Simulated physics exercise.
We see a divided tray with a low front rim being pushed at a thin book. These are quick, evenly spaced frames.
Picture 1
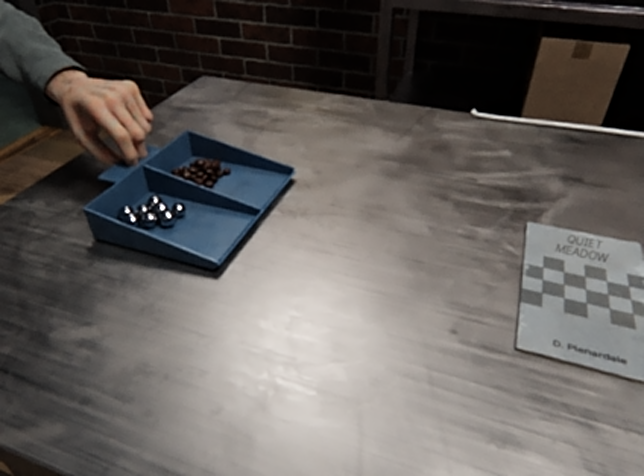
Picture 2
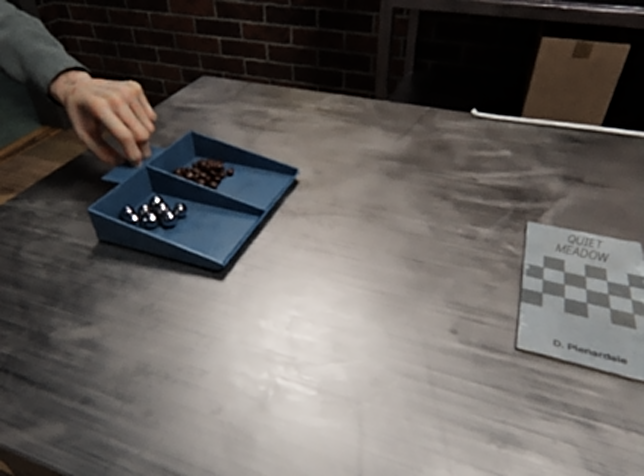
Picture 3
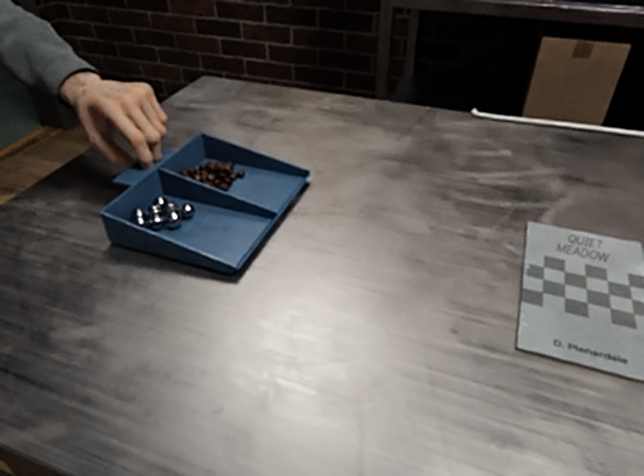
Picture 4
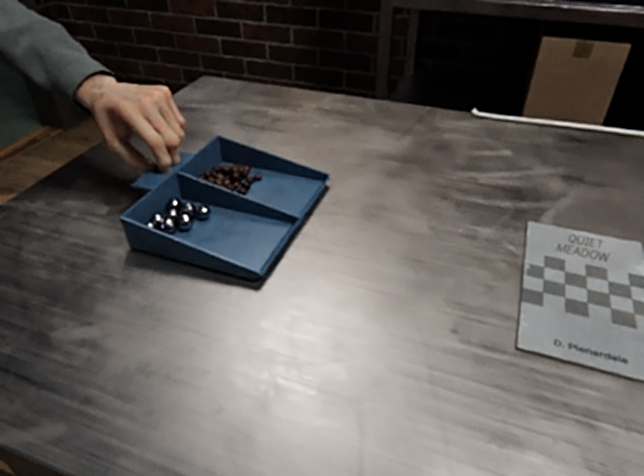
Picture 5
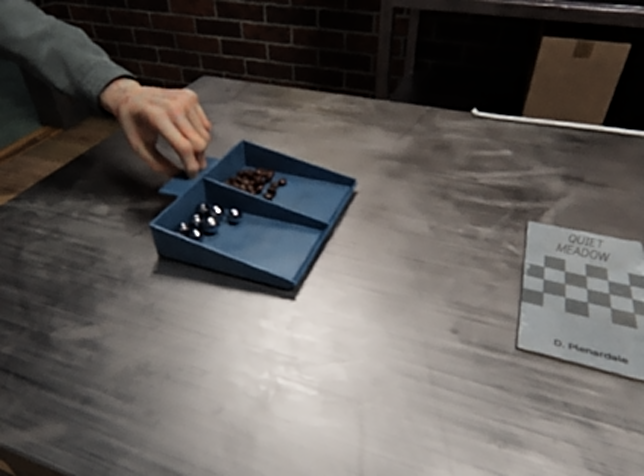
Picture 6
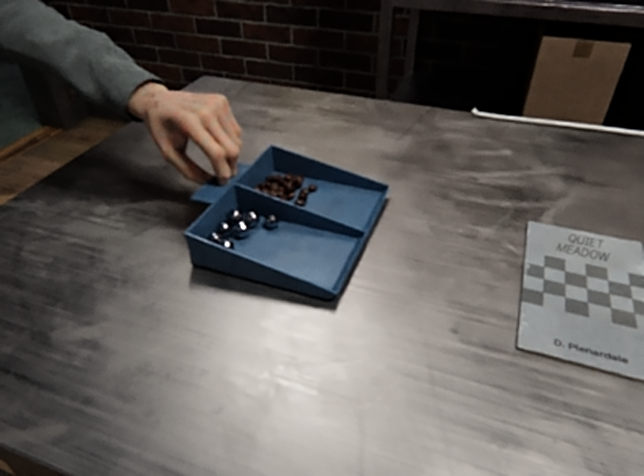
We see a hand at the left holding a blue divided tray, with shiny steel balls in the front portion and brown pieces in the back, and pushing it rightward across a dark table while a thin book lies still.
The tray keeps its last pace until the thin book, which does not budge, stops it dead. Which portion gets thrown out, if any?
The front portion throws some past the low edge; the back portion keeps within its part.
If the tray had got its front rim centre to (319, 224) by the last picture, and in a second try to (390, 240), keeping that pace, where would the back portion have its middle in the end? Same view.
At about (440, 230), and at (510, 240).
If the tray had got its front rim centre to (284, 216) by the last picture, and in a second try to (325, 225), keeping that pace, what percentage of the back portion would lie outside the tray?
In turn 0 and 0 in a hundred.
Then, 0.11 s later than the last frame, tray still sliding, front rim near (443, 252); front portion all inside; back portion all inside.
Then, 0.32 s later than the last frame, tray stopped at the thin book; front portion all inside, moved towards the front rim; back portion all inside, moved towards the front rim.
Then, 0.53 s later than the last frame, tray stopped at the thin book; front portion roughly half out of the tray; back portion all inside, moved towards the front rim.
When it is over, tray stopped at the thin book; front portion roughly two thirds out of the tray; back portion all inside, moved towards the front rim.
